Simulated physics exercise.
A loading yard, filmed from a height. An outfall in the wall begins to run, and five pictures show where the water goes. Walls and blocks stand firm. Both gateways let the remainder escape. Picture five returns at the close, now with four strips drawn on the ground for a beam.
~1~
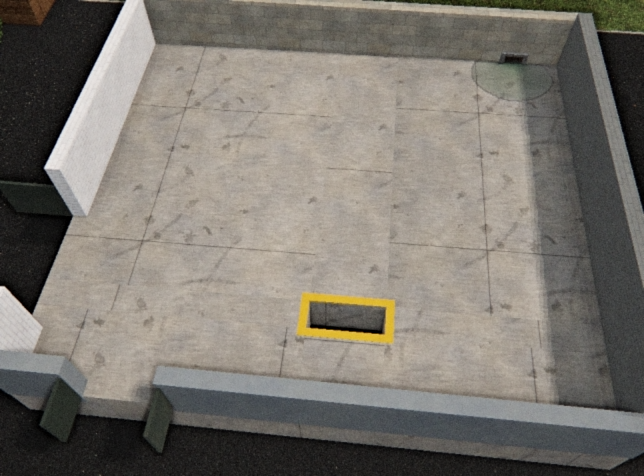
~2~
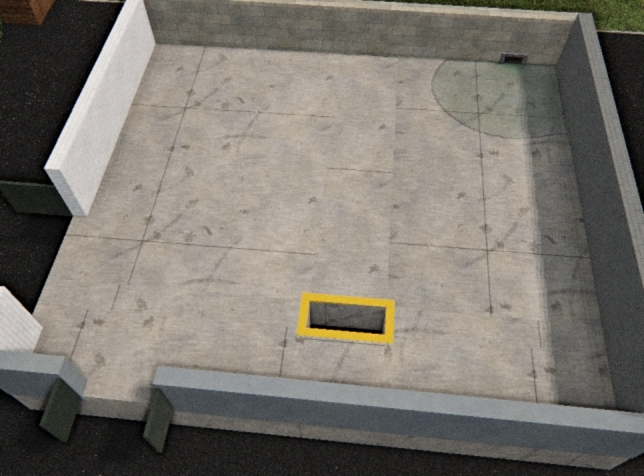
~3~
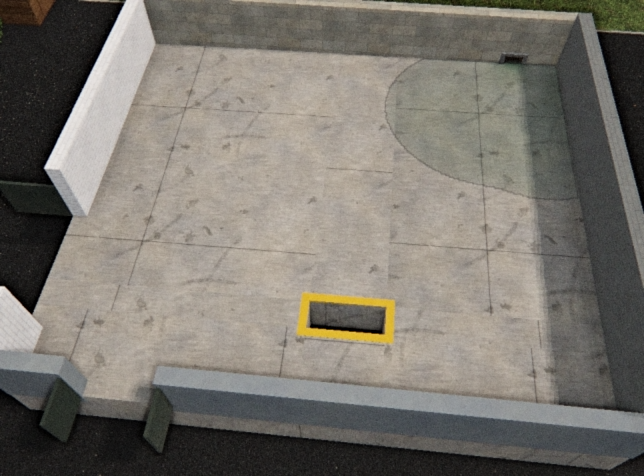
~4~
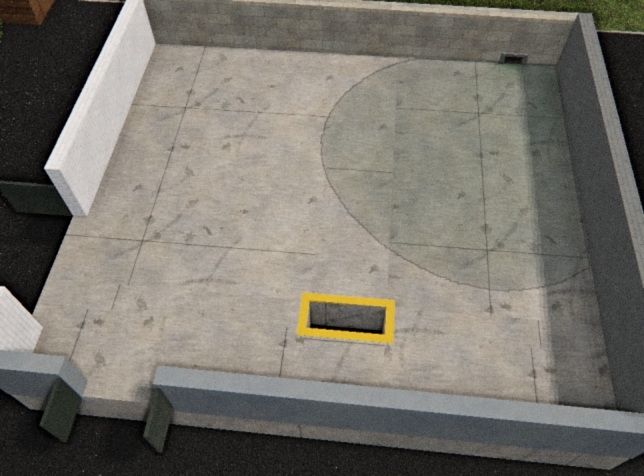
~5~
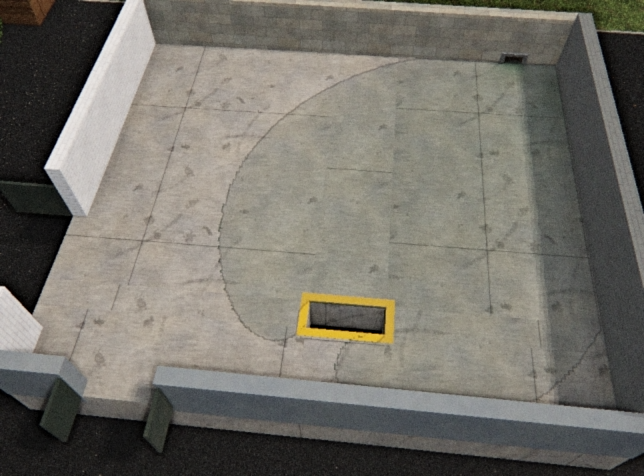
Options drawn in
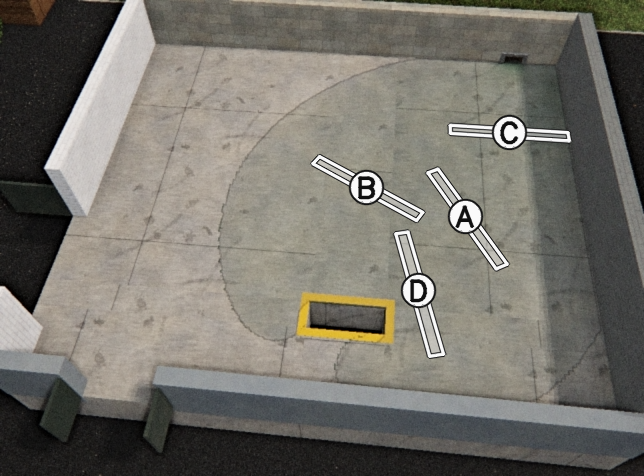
A walled yard slowly darkens as water spreads from the upper right to the yellow-edged gully.
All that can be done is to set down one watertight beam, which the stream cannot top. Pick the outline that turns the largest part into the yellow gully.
Best: B.
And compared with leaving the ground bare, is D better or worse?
Position D is worse.
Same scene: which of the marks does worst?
It is C.
On the marked copy, A from (432, 170) to (501, 266); B from (316, 160) to (419, 216); C from (450, 129) to (568, 136); D from (401, 232) to (436, 355).
If A is chosen, about 16 % of the stream goes into the yellow gully, about 84 % out by the gates.
If B is chosen, about 22 % of the stream goes into the yellow gully, about 78 % out by the gates.
If C is chosen, about 4 % of the stream goes into the yellow gully, about 96 % out by the gates.
If D is chosen, about 16 % of the stream goes into the yellow gully, about 83 % out by the gates.
